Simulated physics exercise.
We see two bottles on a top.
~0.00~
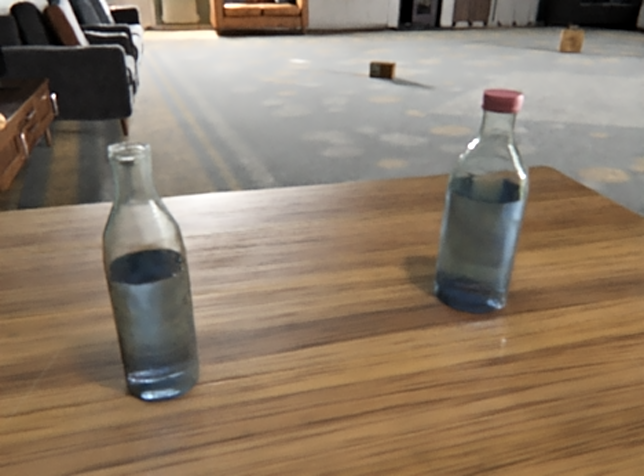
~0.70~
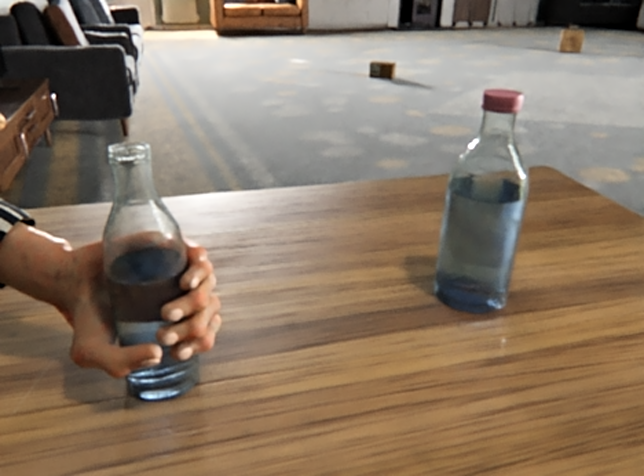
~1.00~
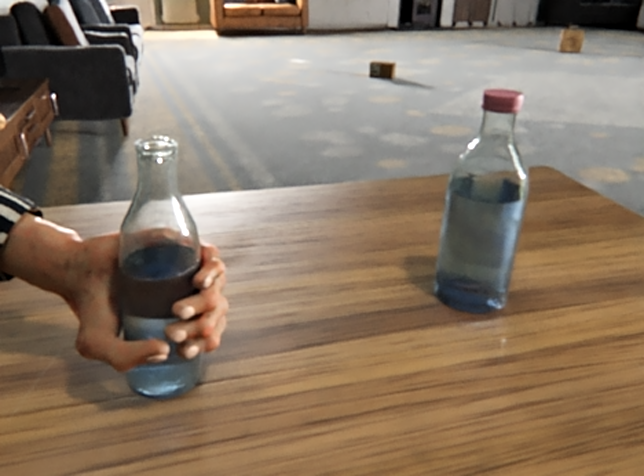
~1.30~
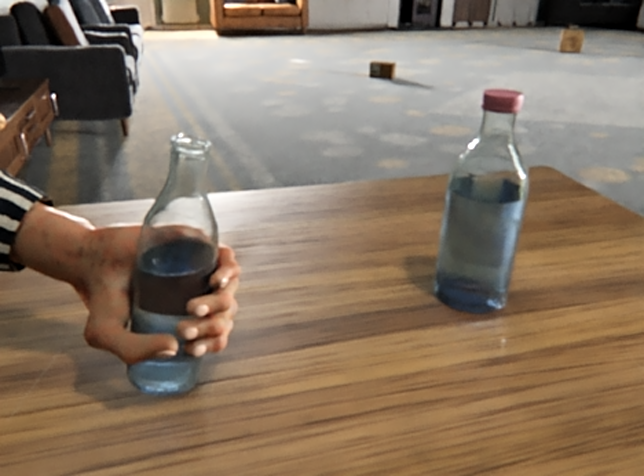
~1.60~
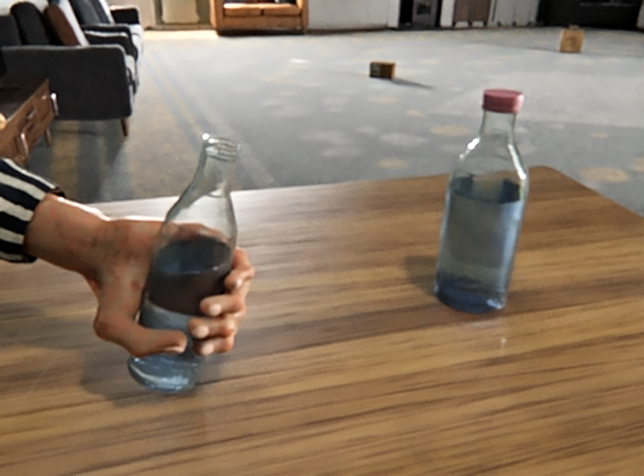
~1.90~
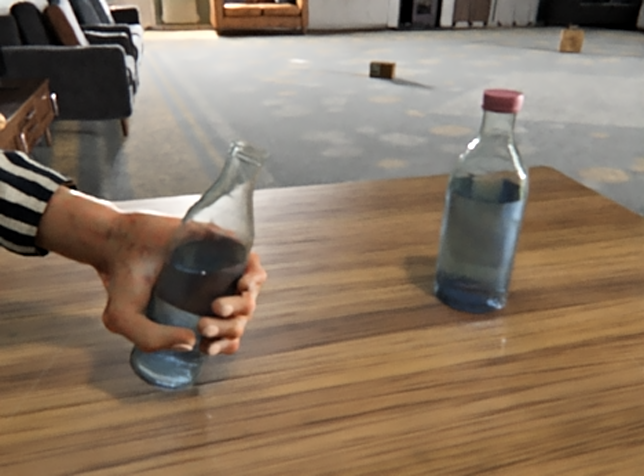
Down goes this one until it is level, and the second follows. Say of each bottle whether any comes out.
The left one runs out and the right one stays dry.
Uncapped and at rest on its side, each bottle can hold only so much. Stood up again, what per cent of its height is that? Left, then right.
Roughly 22 per cent, then 22 per cent.
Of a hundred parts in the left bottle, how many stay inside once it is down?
About 40 per cent.
Around 2.6 s, the left bottle is nearly down; left bottle, no leak.
Around 3.6 s, the left bottle lies flat; left bottle, it leaks.
Around 6.5 s, both lie flat; left bottle, it leaks; right bottle, no leak.
